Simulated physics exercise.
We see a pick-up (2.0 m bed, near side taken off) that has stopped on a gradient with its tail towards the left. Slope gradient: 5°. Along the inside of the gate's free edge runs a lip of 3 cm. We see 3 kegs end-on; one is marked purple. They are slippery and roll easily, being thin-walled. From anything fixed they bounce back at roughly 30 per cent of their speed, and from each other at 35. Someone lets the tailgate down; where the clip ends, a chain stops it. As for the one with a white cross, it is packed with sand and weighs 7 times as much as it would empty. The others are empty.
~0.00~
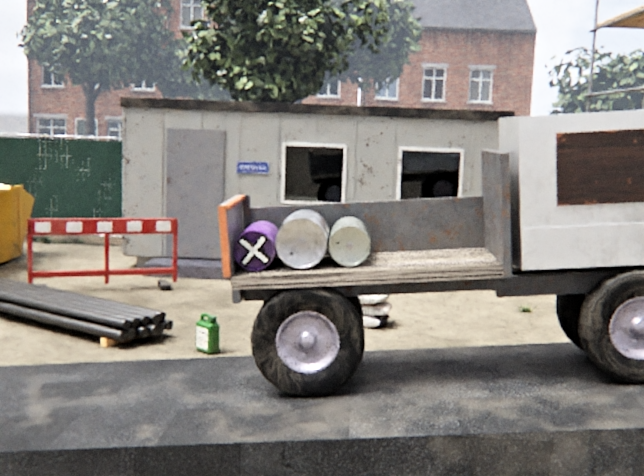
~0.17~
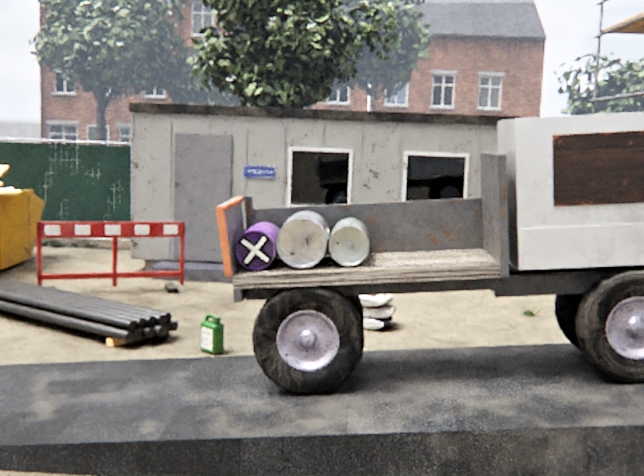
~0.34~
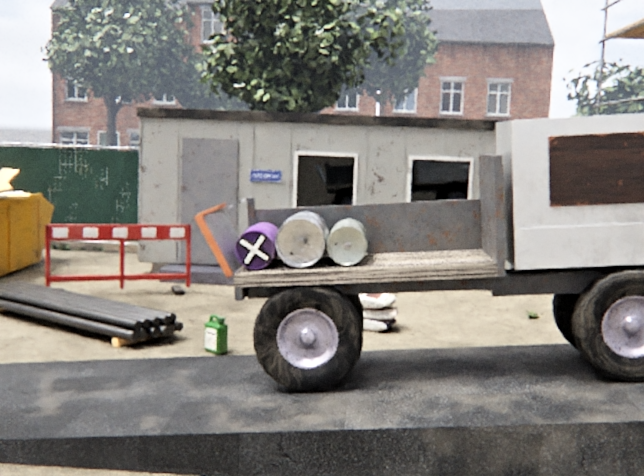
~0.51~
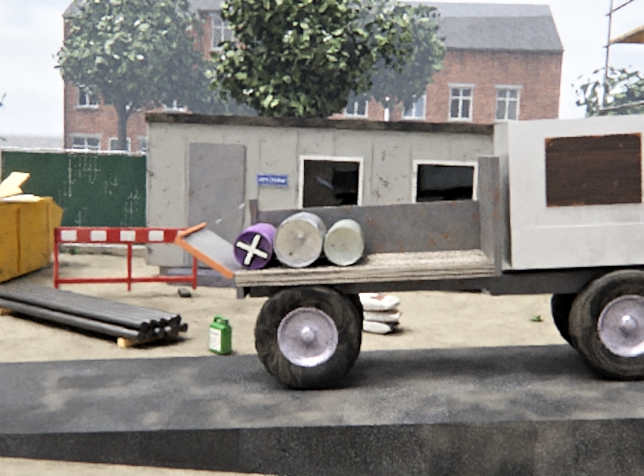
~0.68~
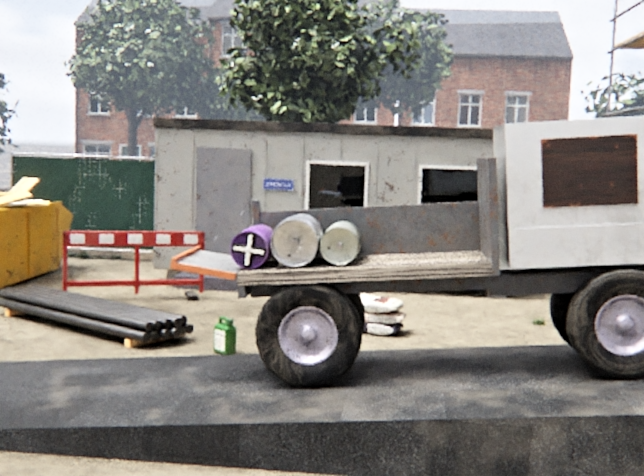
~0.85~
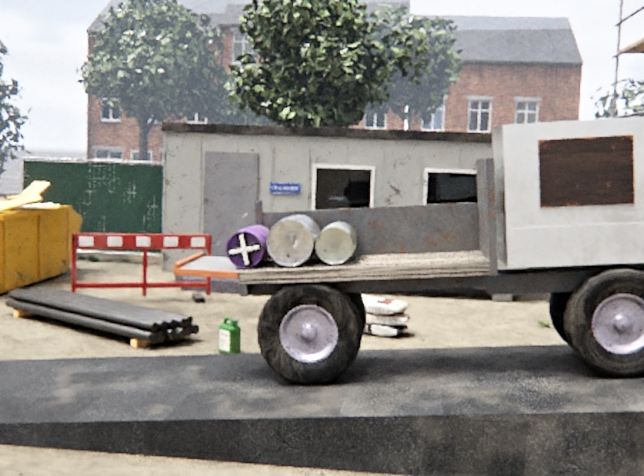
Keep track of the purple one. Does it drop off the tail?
Result for purple - it stays put.
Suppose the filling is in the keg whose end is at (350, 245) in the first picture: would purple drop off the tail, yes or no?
Result: Purple - yes, it would.
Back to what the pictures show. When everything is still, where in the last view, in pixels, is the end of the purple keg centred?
I'd say somewhere close to (198, 247).
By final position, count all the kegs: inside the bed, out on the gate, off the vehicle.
The numbers run 2, 1, 0 in that sequence.
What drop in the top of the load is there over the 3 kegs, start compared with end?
It sits roughly 5 cm lower at the end.
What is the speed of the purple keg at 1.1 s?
0.3 m/s, give or take.
After 1.1 s, purple is on the gate, 5 cm past the hinge, rolling left; 0 out so far.
After 1.3 s, purple is on the gate, 15 cm past the hinge, rolling left; 0 out so far.
After 1.7 s, purple is on the gate, 25 cm past the hinge, rolling left; 0 out so far.
At rest (2.8 s), purple is on the gate, 35 cm past the hinge; 0 out so far.
